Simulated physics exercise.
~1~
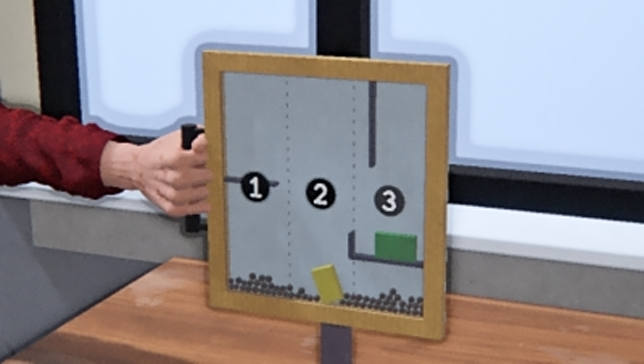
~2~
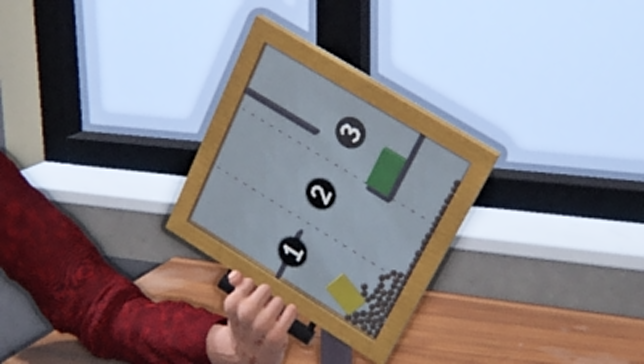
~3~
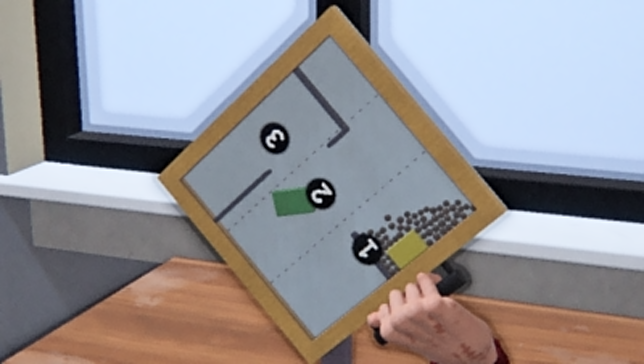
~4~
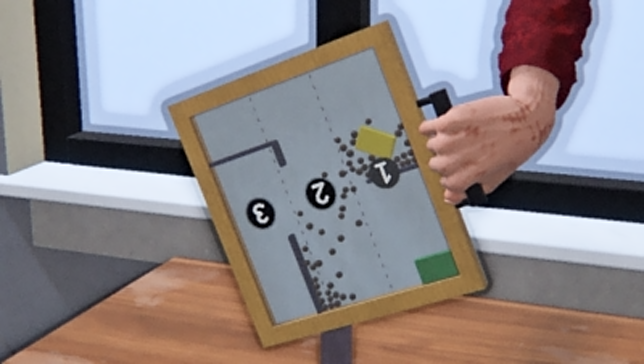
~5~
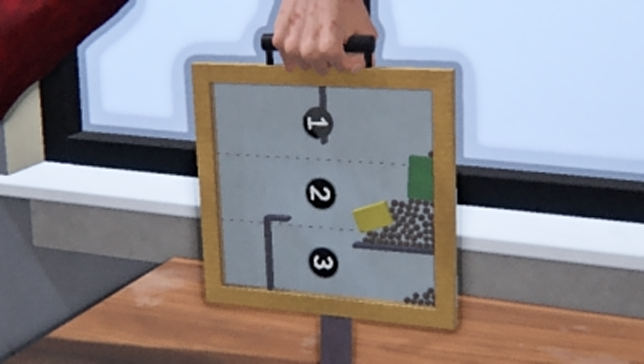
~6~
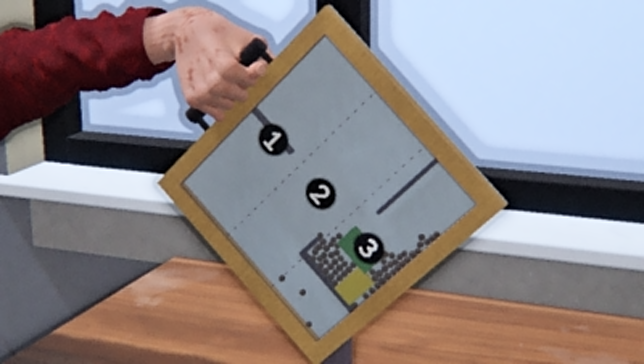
A square wooden-framed case with a clear front stands upright before a bright window, above a wooden tabletop, seen straight on by a still camera. Inside, dark round pellets line the bottom around a yellow block, while a green block sits on a ledge in the numbered third strip at right. A red-sleeved hand grips the handle and turns the case anticlockwise, sliding the pellets into the first strip. As it tips over, they spill past the thin dividers with both blocks. Turned further, it comes to rest tilted on a corner, pellets and blocks heaped low in the third strip.
